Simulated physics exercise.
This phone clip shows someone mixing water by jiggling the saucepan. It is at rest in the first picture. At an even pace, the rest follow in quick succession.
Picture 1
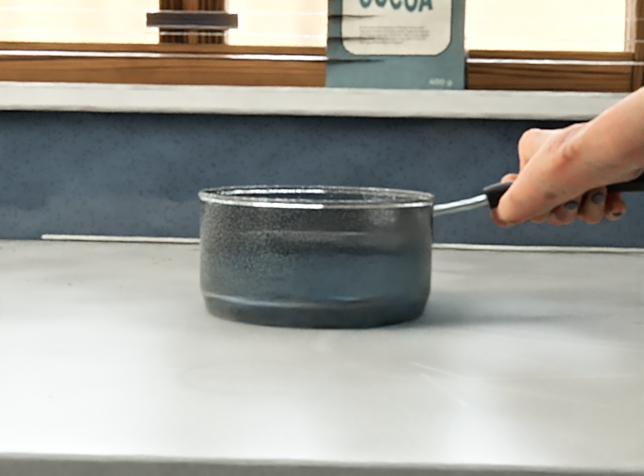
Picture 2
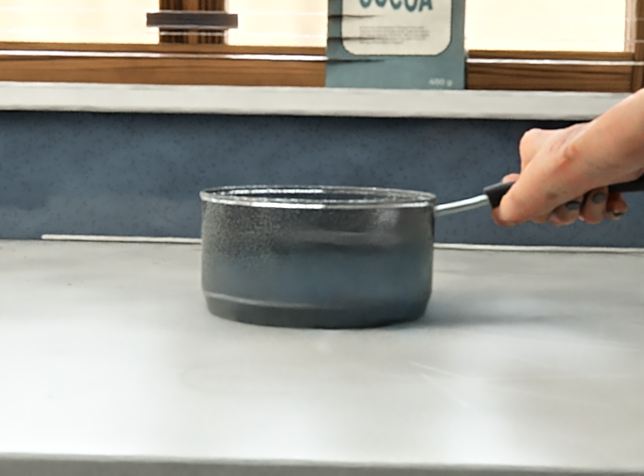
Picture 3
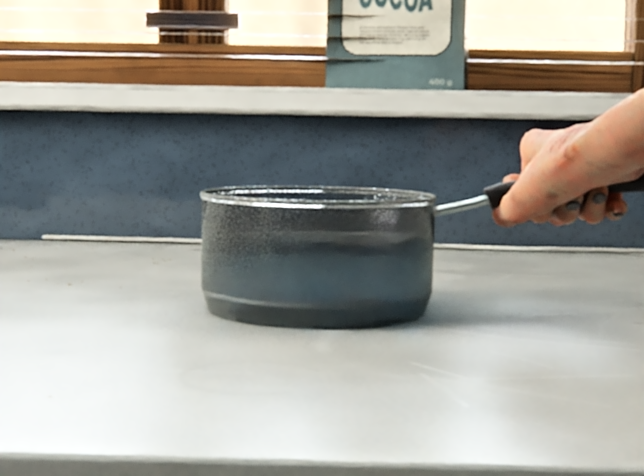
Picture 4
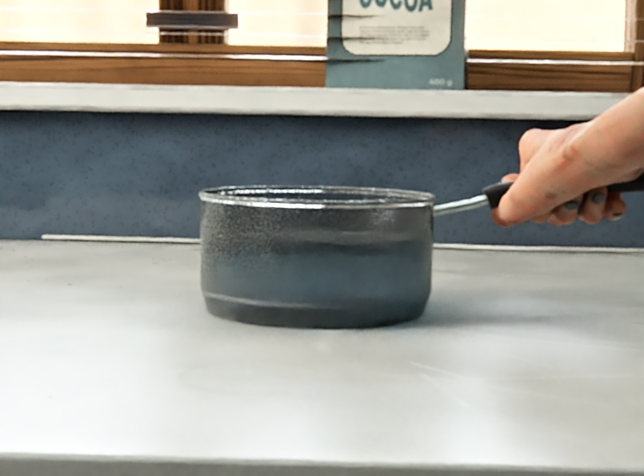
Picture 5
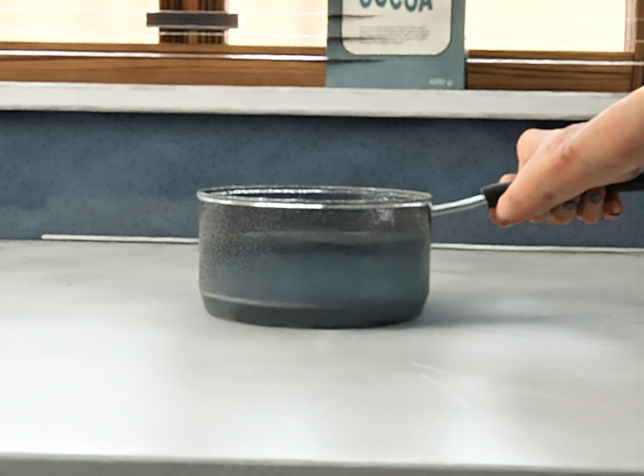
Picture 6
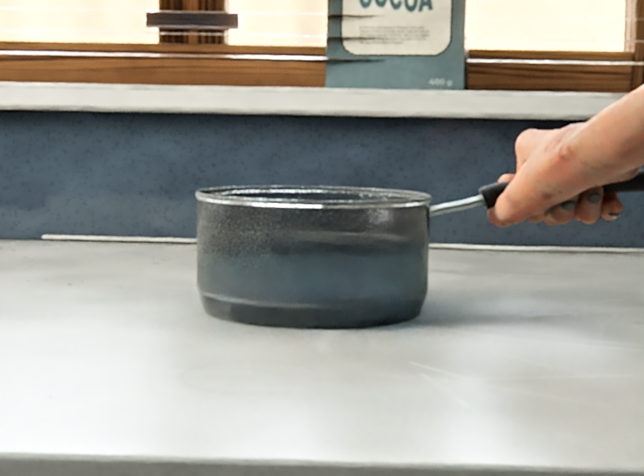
On a pale kitchen counter below a wooden window, a hand at the right grips the handle of a dark saucepan, with a cocoa packet on the sill behind. The hand nudges the pan very slightly right, then shifts it slightly back left, the pan staying upright on the counter throughout.
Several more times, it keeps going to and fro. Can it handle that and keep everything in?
Yes, it keeps everything in.
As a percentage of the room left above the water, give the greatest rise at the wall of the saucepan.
Reading: 30 per cent.
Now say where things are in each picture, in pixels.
The first frame shows saucepan (316, 249) about two thirds full; at rest.
The second frame shows saucepan about two thirds full, surface at (318, 235); surface about level.
The third frame shows saucepan (318, 249) about two thirds full; surface about level.
The fourth frame shows saucepan about two thirds full, surface at (316, 235); surface about level.
The fifth frame shows saucepan (315, 249) about two thirds full; surface about level.
The sixth frame shows saucepan about two thirds full, surface at (314, 235); surface about level.
Soon after, the highest wave so far stays far below the rim.
Later, the highest wave so far climbs under half way to the rim.
In the end, the highest wave so far climbs under half way to the rim; nothing has left it.
